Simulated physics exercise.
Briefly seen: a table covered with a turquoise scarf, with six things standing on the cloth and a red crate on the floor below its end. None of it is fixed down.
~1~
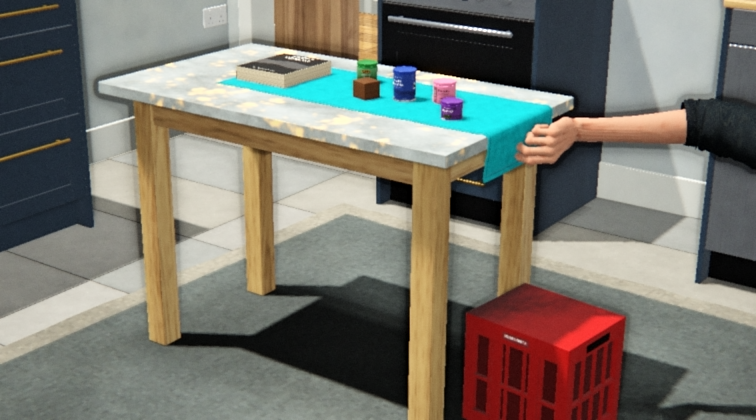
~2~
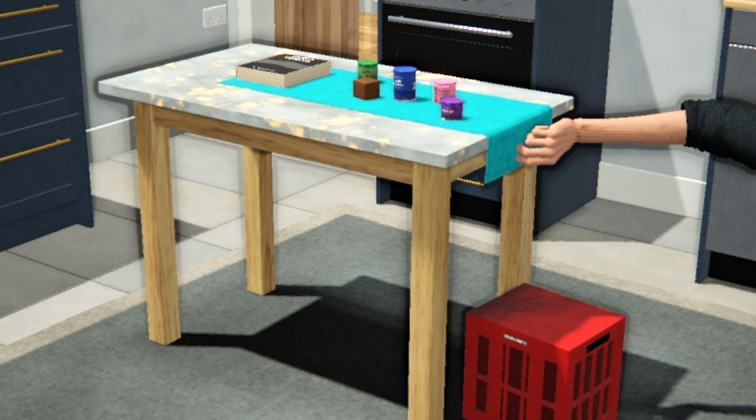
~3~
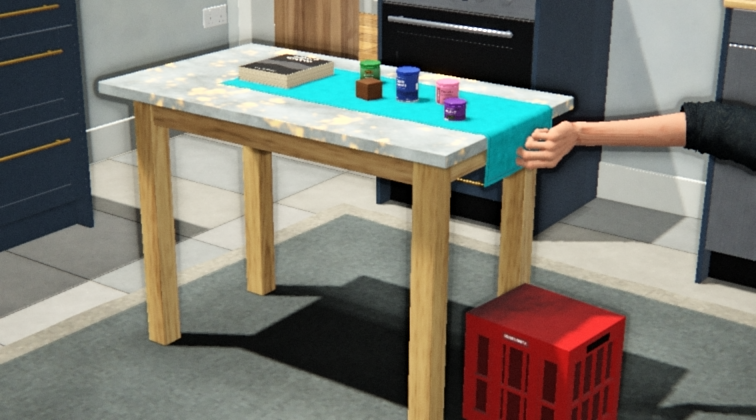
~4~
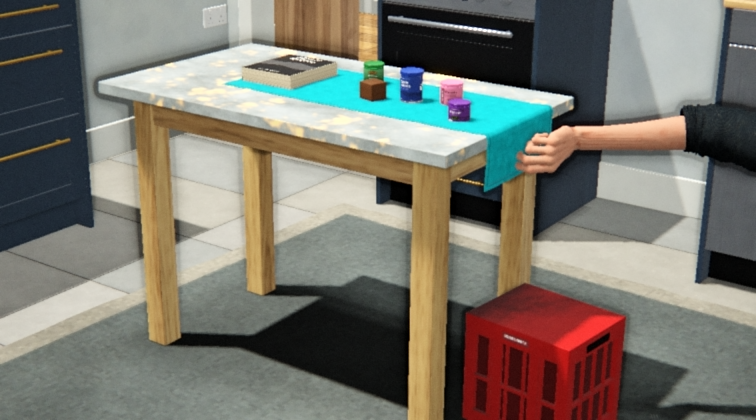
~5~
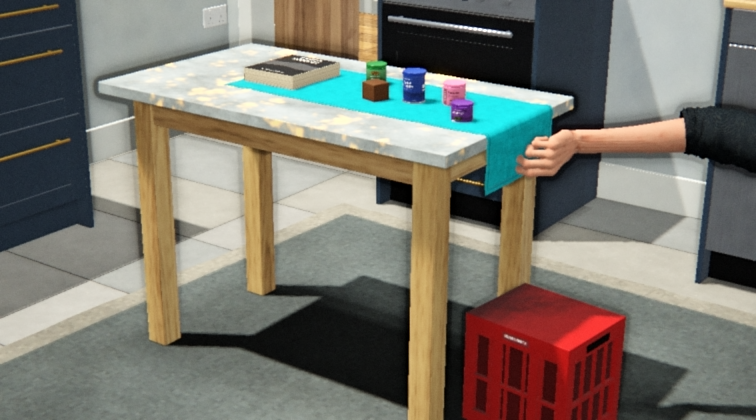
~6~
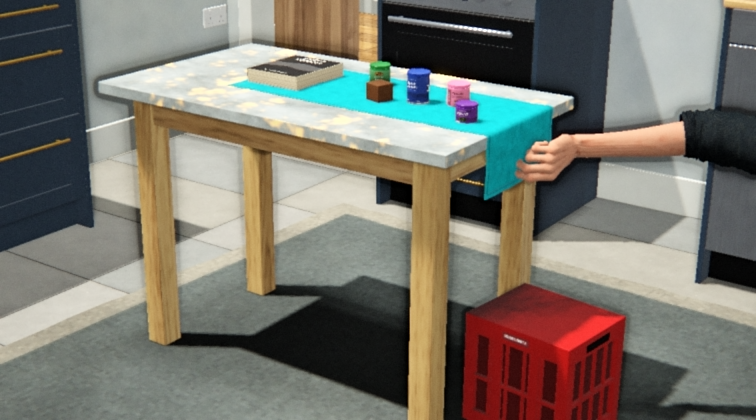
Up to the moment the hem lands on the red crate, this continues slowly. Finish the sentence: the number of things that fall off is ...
... three.
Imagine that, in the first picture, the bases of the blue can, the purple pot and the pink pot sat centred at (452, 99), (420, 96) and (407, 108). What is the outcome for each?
Blue can: Gone off. Purple pot: Gone off. Pink pot: Gone off.
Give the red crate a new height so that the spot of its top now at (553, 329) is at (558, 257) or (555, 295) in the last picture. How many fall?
Over the edge go 1 and 2.
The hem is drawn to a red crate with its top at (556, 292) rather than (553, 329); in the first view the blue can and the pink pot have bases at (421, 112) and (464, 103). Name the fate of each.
Blue can is gone, pink pot is gone.
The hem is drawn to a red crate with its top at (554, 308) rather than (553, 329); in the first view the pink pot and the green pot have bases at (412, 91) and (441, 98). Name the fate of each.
Final state: The pink pot is still in place, the green pot is no longer up.
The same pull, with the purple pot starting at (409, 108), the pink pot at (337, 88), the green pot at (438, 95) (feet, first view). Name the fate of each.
Looks like the purple pot ends up down, the pink pot hangs in there, and the green pot ends up down.
Soon after, hem near (518, 232); purple pot gone.
After that, hem near (517, 290); purple pot and pink pot gone.
In the end, hem on the crate; purple pot, pink pot and blue can gone. The answer is three.
